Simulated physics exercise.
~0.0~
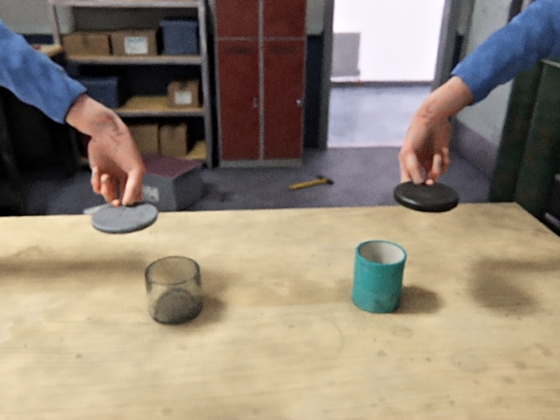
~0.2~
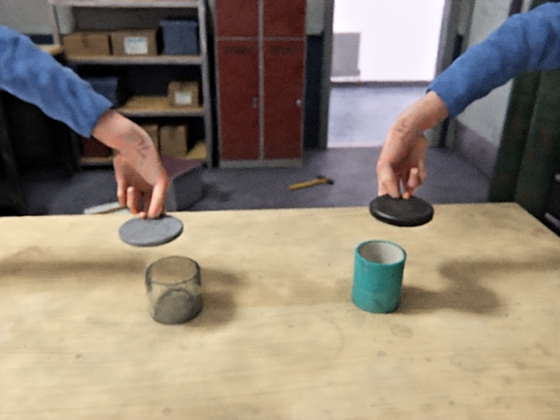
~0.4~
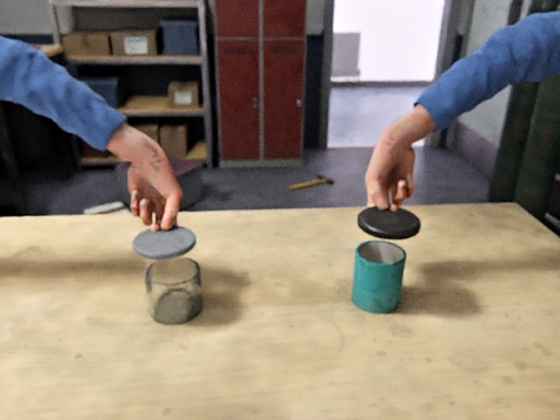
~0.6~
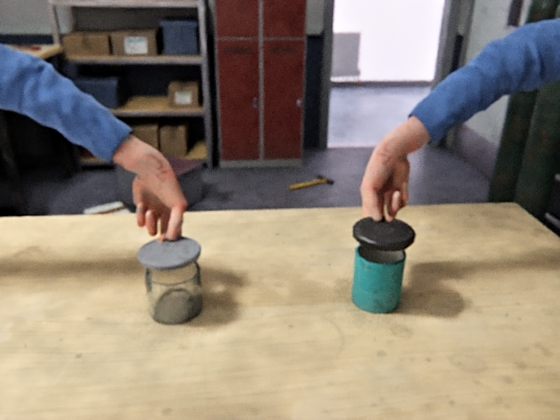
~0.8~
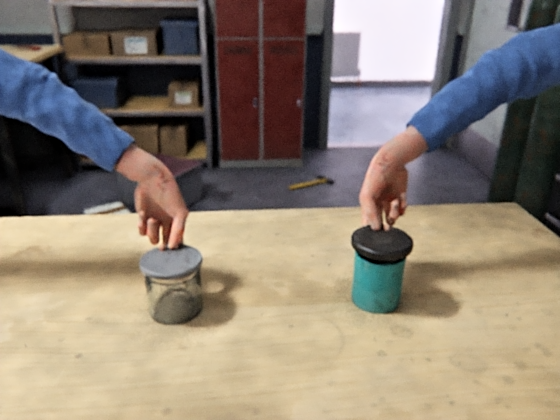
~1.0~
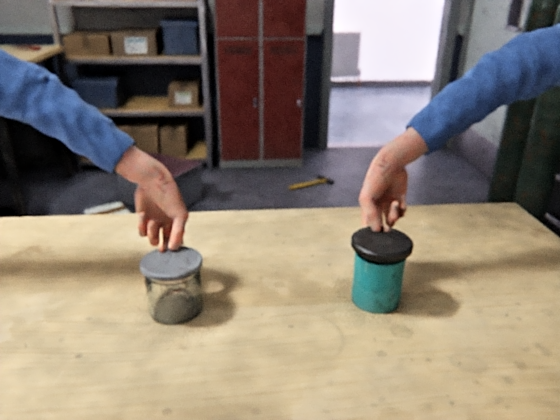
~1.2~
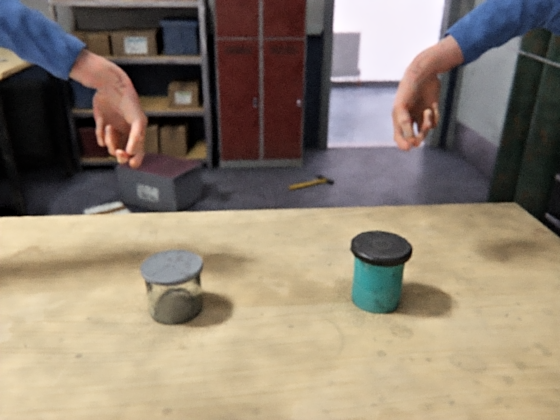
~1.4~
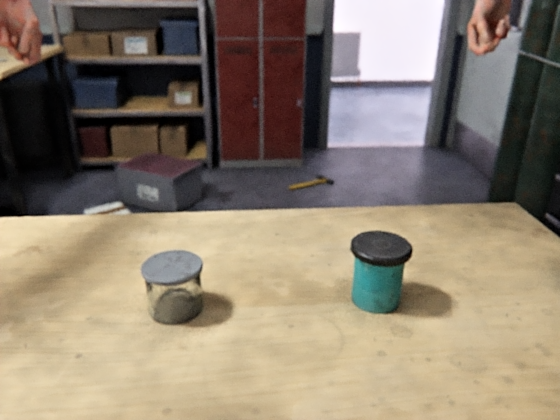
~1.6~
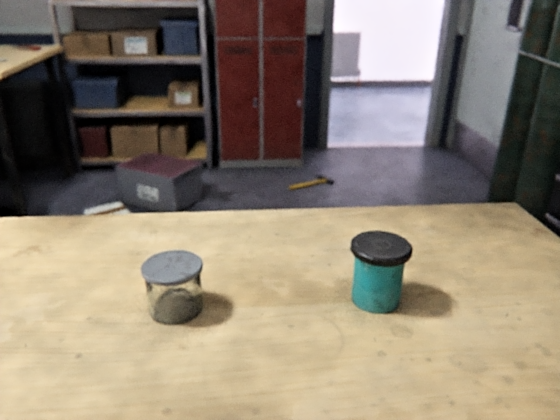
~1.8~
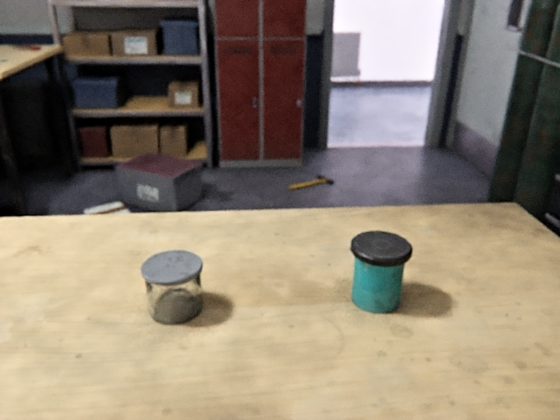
In a storage room with metal shelves, red lockers and an open doorway behind, two blue-sleeved arms reach in over a pale wooden table. The left hand holds a grey disc above a clear glass, and the right hand holds a black lid above a teal pot. Both hands move inward and downward until each disc settles on the rim beneath it. The fingers rest on top briefly, then let go and draw back up and outward, out of view. The grey disc and the black lid stay in place, covering the two still containers.
